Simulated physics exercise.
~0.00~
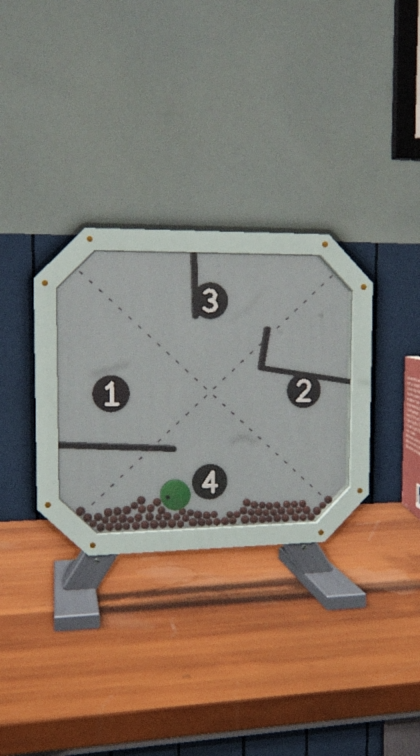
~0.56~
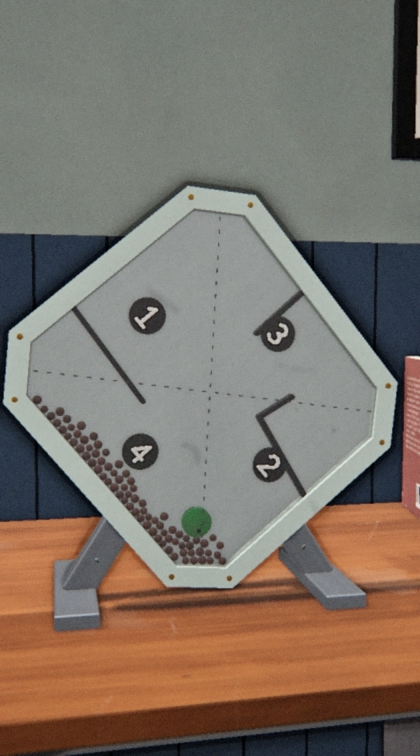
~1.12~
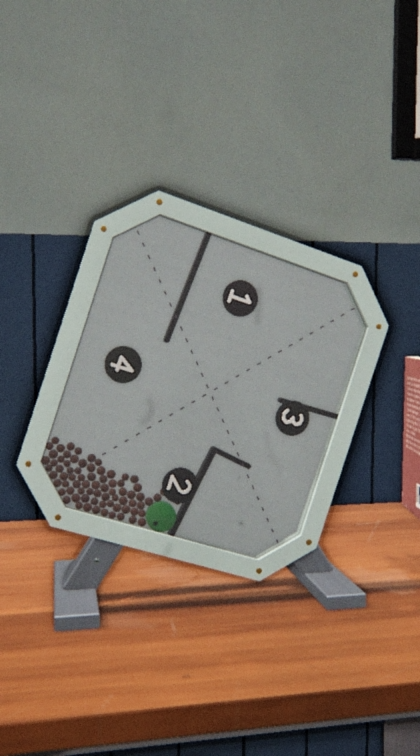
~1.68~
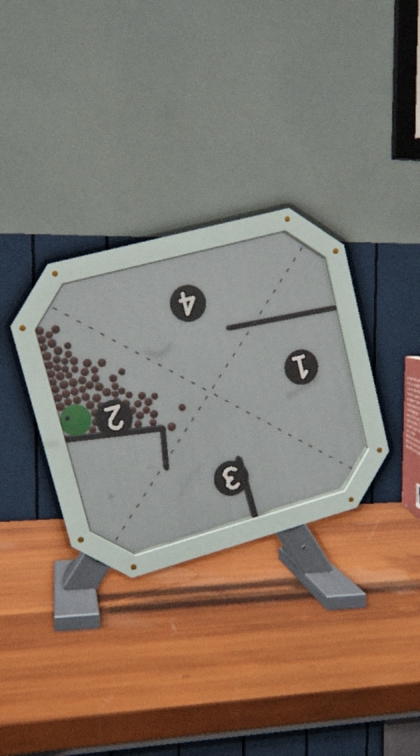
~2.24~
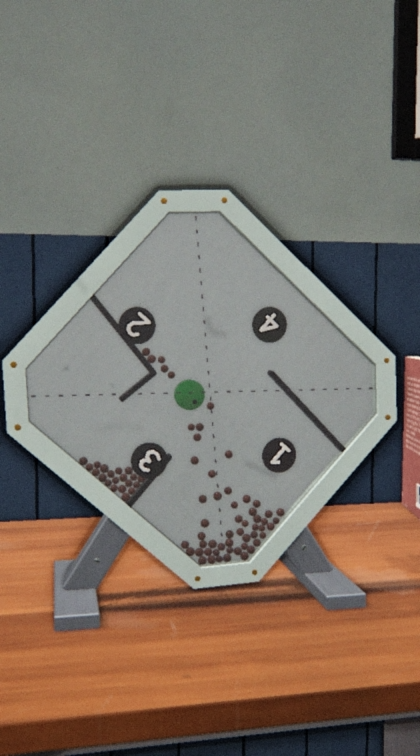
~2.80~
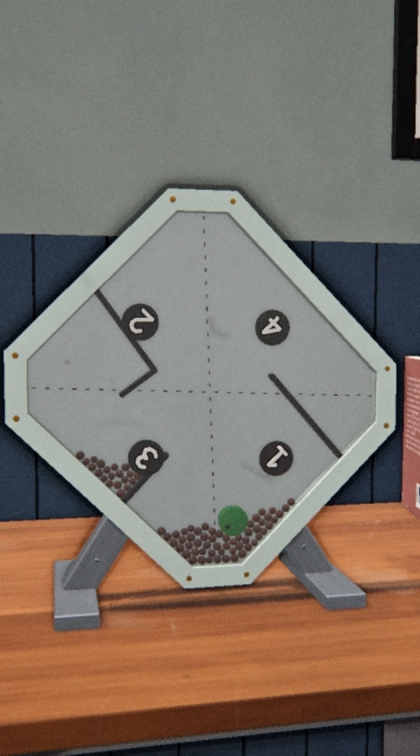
A pale green, eight-sided case with a grey face stands on grey feet on a wooden tabletop, seen from the front against a grey wall with dark blue panelling. Dark brown beads line its bottom, with a green disc among them, and dashed lines separate four numbered wedges. The case turns clockwise, and the beads and disc slide into the lower left, then ride up the left side in wedge two. They spill off its bent ledge through the middle. Finally the case stands still, with the disc in wedge one and beads split between wedges one and three, some caught behind three's bar.
